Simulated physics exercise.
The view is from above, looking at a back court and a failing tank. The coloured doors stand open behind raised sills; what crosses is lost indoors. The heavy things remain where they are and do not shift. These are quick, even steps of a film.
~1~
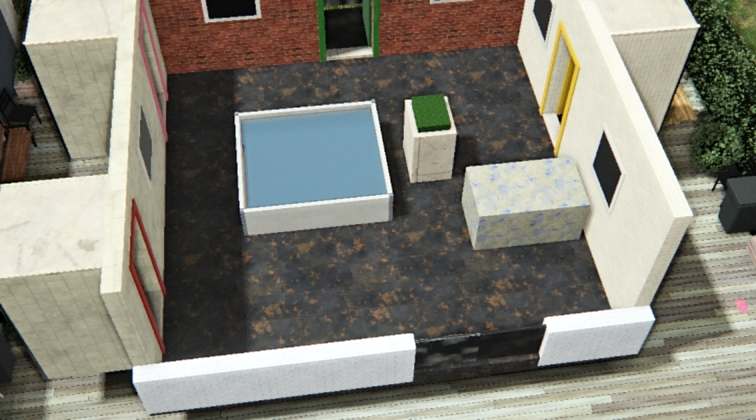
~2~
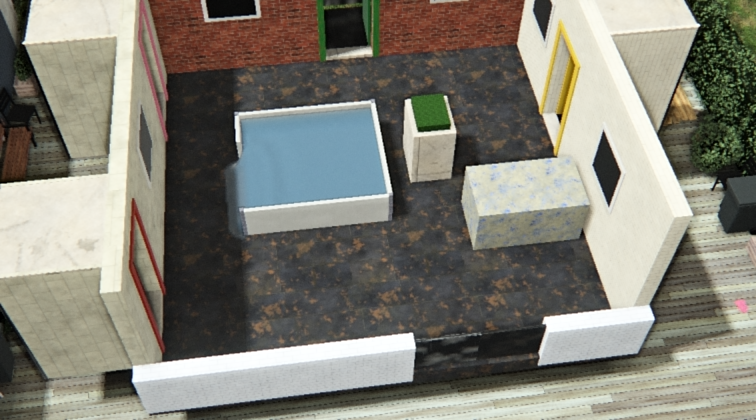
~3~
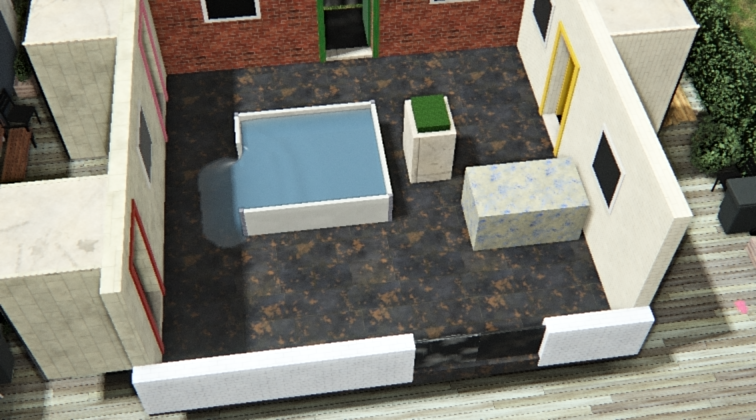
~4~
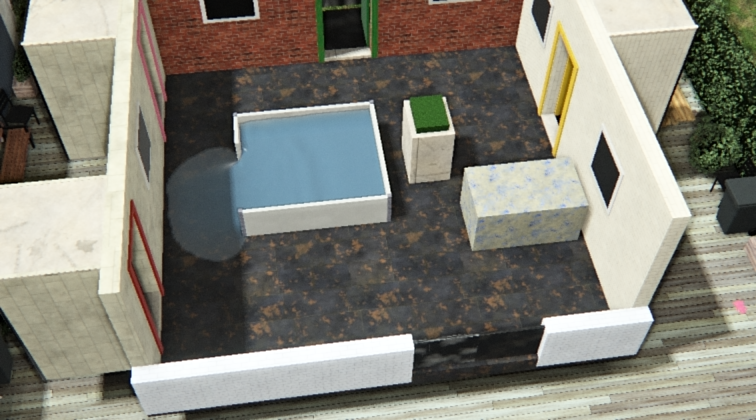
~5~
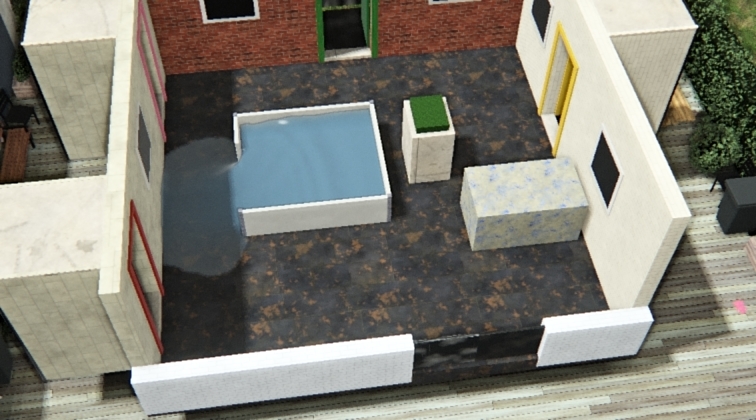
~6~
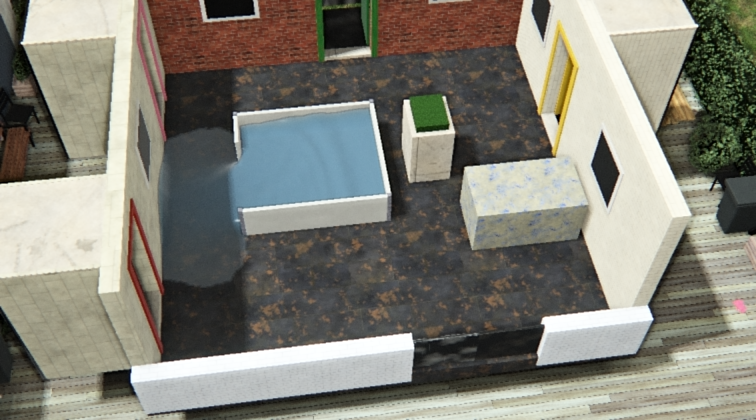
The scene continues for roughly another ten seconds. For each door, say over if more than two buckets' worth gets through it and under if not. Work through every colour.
Result: I expect the pink door to stay within two buckets, I expect the red door to stay within two buckets, I expect the green door to stay within two buckets, I expect the yellow door to go over the limit.
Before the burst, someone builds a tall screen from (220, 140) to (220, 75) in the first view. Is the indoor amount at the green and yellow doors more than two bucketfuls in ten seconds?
Green door: Inside the limit; yellow door: Inside the limit.
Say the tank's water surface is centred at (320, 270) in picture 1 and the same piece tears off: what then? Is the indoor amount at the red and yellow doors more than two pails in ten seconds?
Looking at it, red breaks the limit and yellow comes in under.
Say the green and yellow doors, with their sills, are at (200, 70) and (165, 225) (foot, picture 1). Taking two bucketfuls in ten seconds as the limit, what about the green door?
Checking it, I find the green door overflows.
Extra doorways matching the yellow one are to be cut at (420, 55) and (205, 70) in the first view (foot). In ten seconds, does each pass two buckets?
Falls short, then goes past it.
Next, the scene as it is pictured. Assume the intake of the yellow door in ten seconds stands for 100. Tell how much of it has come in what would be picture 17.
Close to 0 %.
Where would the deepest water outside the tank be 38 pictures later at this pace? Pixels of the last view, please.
At about (570, 248).
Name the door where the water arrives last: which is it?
The yellow door.
A moment on, water covers 10 % of the floor; the pink door wet at the sill, nothing in, the red door wet at the sill, nothing in, the green door not reached, the yellow door not reached.
Next, water covers 25 % of the floor; the pink door wet at the sill, nothing in, the red door wet at the sill, nothing in, the green door not reached, the yellow door not reached.
Then, water covers 40 % of the floor; the pink door wet at the sill, nothing in, the red door wet at the sill, nothing in, the green door wet at the sill, nothing in, the yellow door not reached.
Later, water covers 85 % of the floor; the pink door wet at the sill, nothing in, the red door wet at the sill, nothing in, the green door wet at the sill, nothing in, the yellow door not reached.
In the end, water covers 100 % of the floor; the pink door wet at the sill, nothing in, the red door wet at the sill, nothing in, the green door wet at the sill, nothing in, the yellow door over two buckets in.
